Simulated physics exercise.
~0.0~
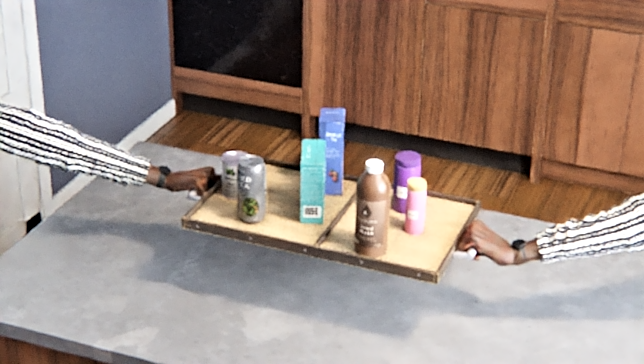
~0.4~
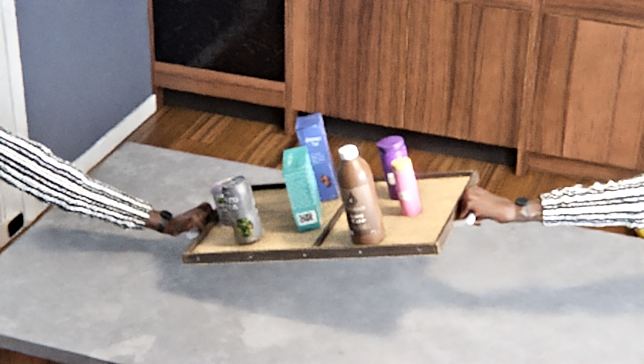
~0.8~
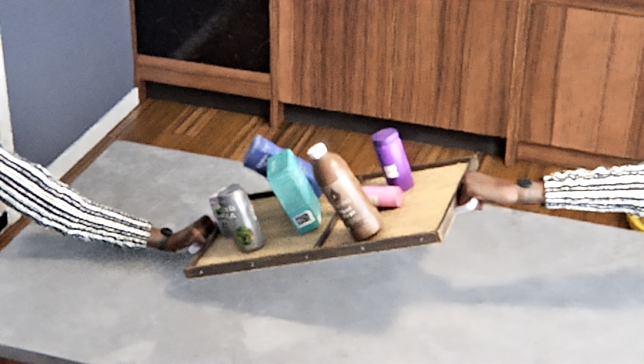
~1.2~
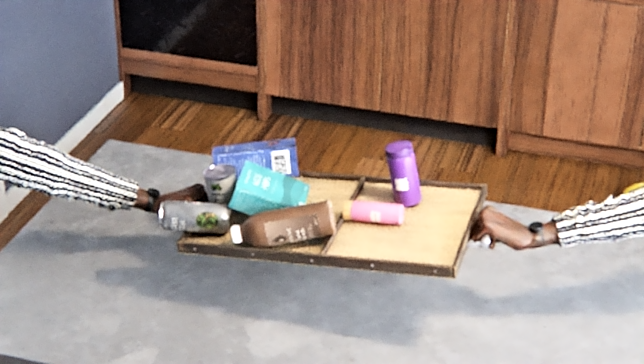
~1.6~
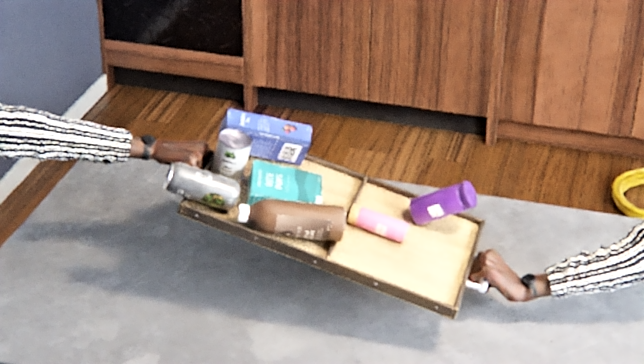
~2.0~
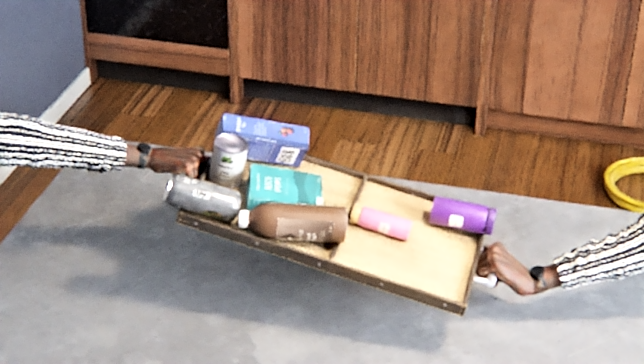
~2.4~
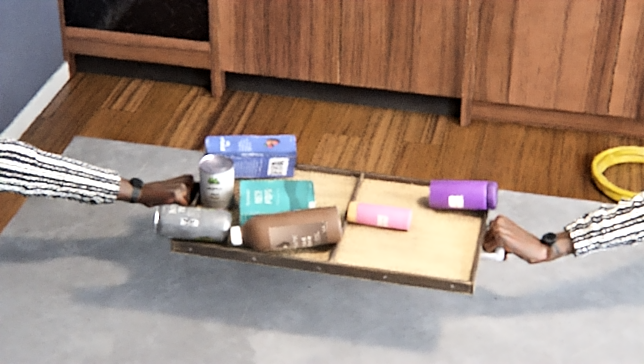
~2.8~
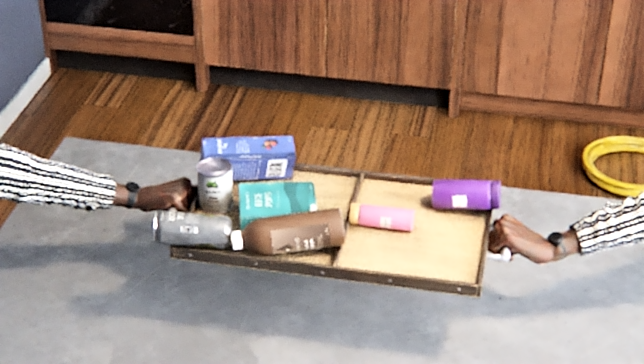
Bottles, cans and packets toppled over as two hands in striped sleeves tipped a wooden tray down to the left, then down to the right and back to level, leaving only one can standing at the left among the fallen items.
